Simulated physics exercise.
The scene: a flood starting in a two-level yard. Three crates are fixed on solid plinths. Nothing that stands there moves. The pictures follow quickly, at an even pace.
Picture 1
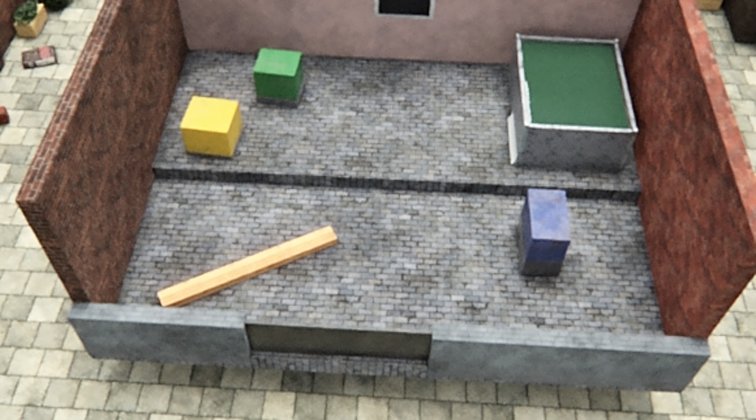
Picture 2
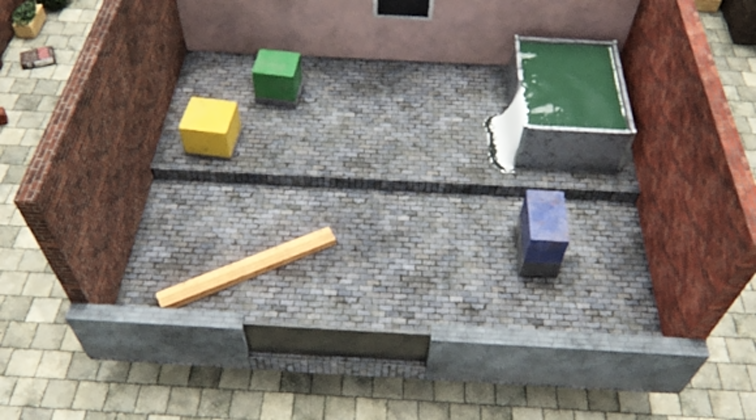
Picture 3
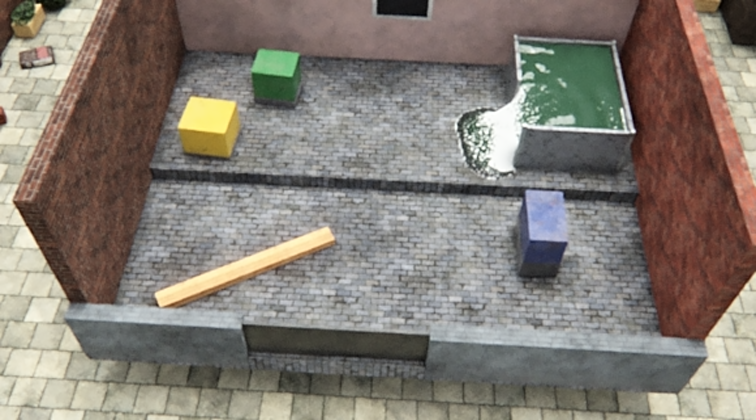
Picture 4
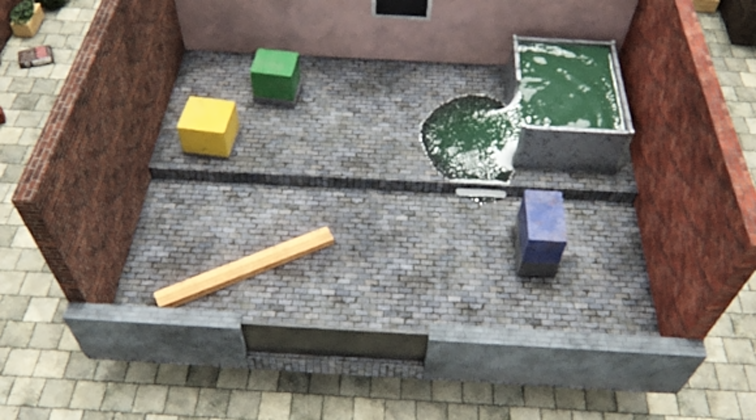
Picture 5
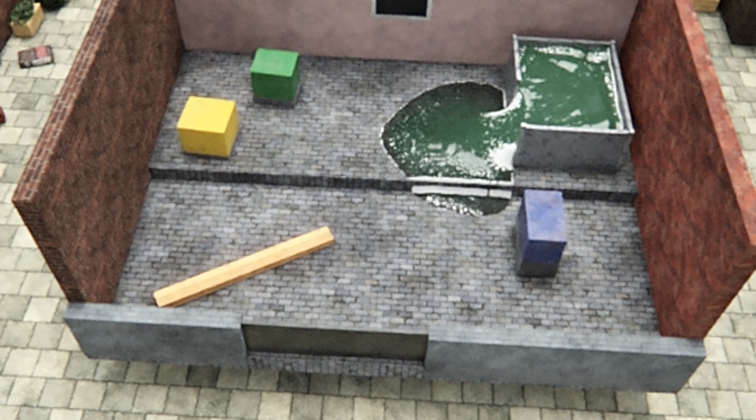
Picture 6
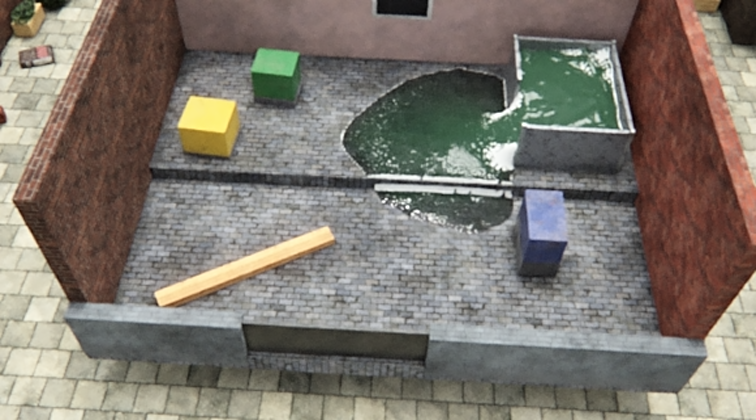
In a two-level brick-walled yard, green water poured from the left side of a raised tank, spread leftward across the upper paving, and spilled over the step onto the lower level near a blue block.
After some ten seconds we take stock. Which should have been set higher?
In the end: The blue crate keeps dry; the green crate is soaked; the yellow crate is soaked.
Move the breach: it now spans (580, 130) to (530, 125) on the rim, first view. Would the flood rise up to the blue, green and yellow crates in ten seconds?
Blue crate takes water, green crate stays dry, yellow crate stays dry.
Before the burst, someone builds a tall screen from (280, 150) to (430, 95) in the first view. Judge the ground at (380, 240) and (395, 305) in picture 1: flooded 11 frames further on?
As listed: Flooded, flooded.
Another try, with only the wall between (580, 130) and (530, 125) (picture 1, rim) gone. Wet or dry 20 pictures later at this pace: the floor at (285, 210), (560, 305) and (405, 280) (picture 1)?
One after the other: Awash, covered, awash.
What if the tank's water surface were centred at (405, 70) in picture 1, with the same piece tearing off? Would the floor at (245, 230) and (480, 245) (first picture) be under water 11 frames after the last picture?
One after the other: Under water, free of water.
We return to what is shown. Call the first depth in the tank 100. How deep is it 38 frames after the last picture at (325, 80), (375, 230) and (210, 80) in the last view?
In that order: 8, 2 and 14 per cent.
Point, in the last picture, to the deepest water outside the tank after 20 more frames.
Near (116, 299).
A moment on, water covers 40 % of the floor; the blue crate water round its plinth, the green crate water round its plinth, the yellow crate water round its plinth.
Next, water covers 65 % of the floor; the blue crate water round its plinth, the green crate water round its plinth, the yellow crate water round its plinth.
Then, water covers 70 % of the floor; the blue crate water round its plinth, the green crate water round its plinth, the yellow crate water round its plinth.
Later, water covers 70 % of the floor; the blue crate water round its plinth, the green crate water round its plinth, the yellow crate water round its plinth.
In the end, water covers 85 % of the floor; the blue crate stayed above the water, the green crate was topped, the yellow crate was topped.
